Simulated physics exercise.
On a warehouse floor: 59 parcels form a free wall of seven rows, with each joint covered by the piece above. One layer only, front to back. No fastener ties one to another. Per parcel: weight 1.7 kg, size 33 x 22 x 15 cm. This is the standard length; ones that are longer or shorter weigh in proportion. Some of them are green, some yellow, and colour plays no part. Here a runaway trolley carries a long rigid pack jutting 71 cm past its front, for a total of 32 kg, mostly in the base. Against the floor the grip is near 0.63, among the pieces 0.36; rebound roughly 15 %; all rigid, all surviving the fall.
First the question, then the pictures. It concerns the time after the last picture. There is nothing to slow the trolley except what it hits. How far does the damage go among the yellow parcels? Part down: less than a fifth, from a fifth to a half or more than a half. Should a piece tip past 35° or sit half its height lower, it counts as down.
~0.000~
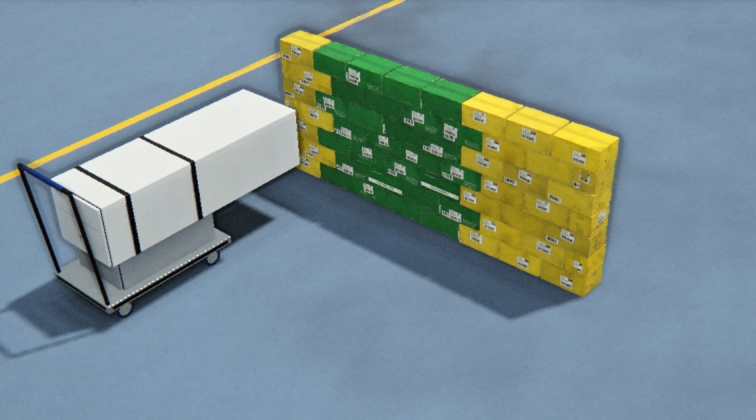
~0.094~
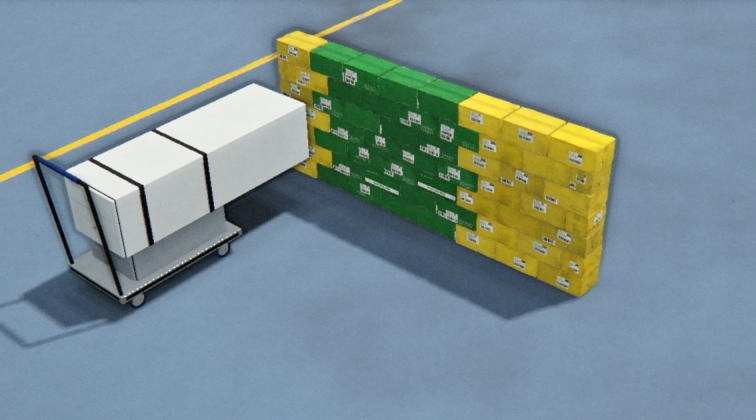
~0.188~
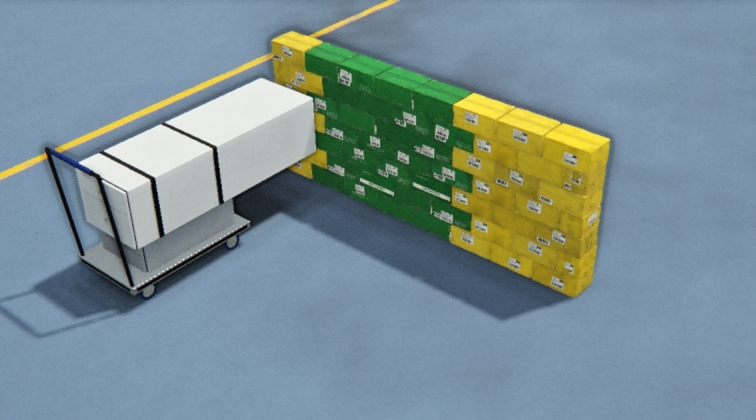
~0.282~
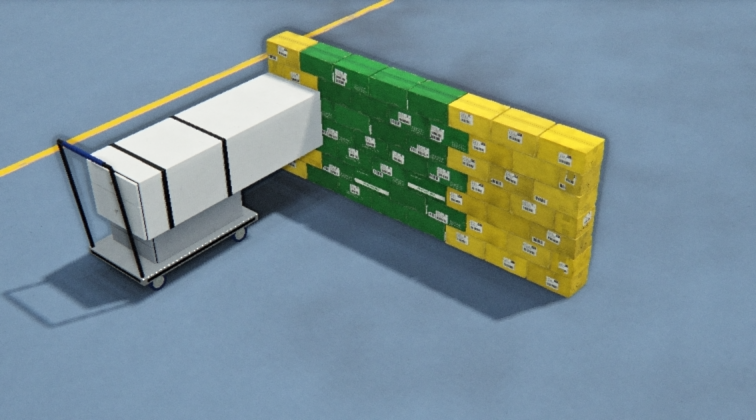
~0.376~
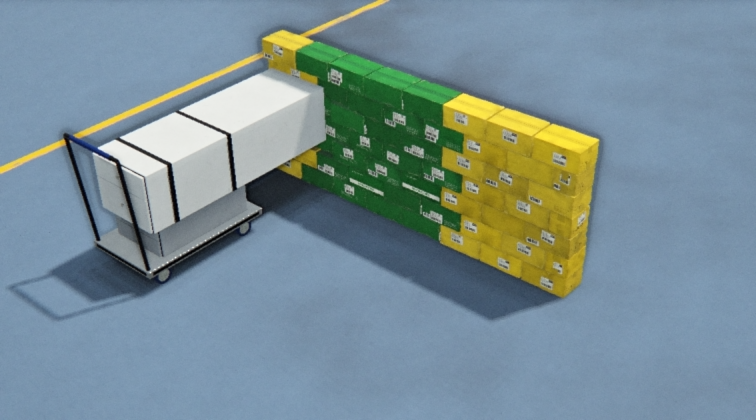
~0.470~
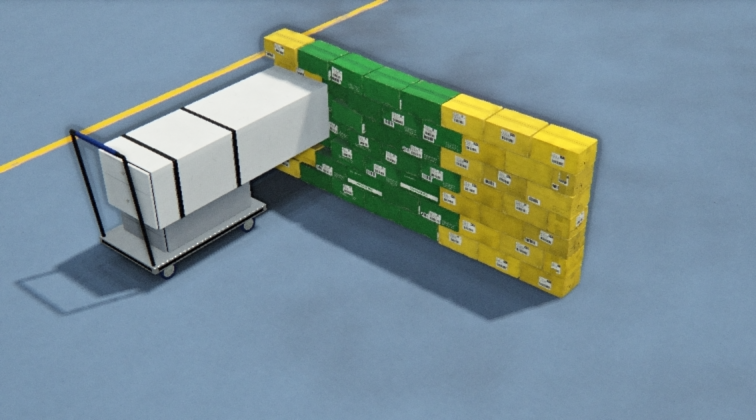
It adds up to the fifth-to-half range.
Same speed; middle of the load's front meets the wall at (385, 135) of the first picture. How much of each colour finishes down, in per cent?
Then yellow ends 0 per cent down and green 0 per cent.
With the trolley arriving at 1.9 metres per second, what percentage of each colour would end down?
You'd end up with yellow at 30 per cent down and green at 30 per cent.
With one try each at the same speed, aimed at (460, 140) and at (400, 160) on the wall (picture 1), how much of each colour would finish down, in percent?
For yellow it's 40 then 0 per cent, for green 40 then 0 per cent.
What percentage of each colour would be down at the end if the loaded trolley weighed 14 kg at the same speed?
That would leave yellow at 0 and green at 0 per cent.
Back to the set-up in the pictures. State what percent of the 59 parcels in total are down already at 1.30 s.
30 %.
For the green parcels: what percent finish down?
Of the green ones, 30 per cent finish down.
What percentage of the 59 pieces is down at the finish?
Share: Approx. 30 %.
By 0.90 s, load 21 cm past the wall's line, still rolling; 2 of the 31 yellow parcels down (2 of 59 in all colours); top yellow parcel unmoved; top green parcel tilted 25°.
By 1.30 s, load 25 cm past the wall's line, still rolling; 10 of the 31 yellow parcels down (19 of 59 in all colours); top yellow parcel unmoved; top green parcel tilted 63°, 54 cm lower.
When it is over (2.8 s), load 26 cm past the wall's line, stopped; 10 of the 31 yellow parcels down (19 of 59 in all colours); top yellow parcel unmoved; top green parcel 92 cm lower. That is 32 per cent. In pixels of the last frame, middles, top yellow parcel near (472, 117), top green parcel near (626, 206).
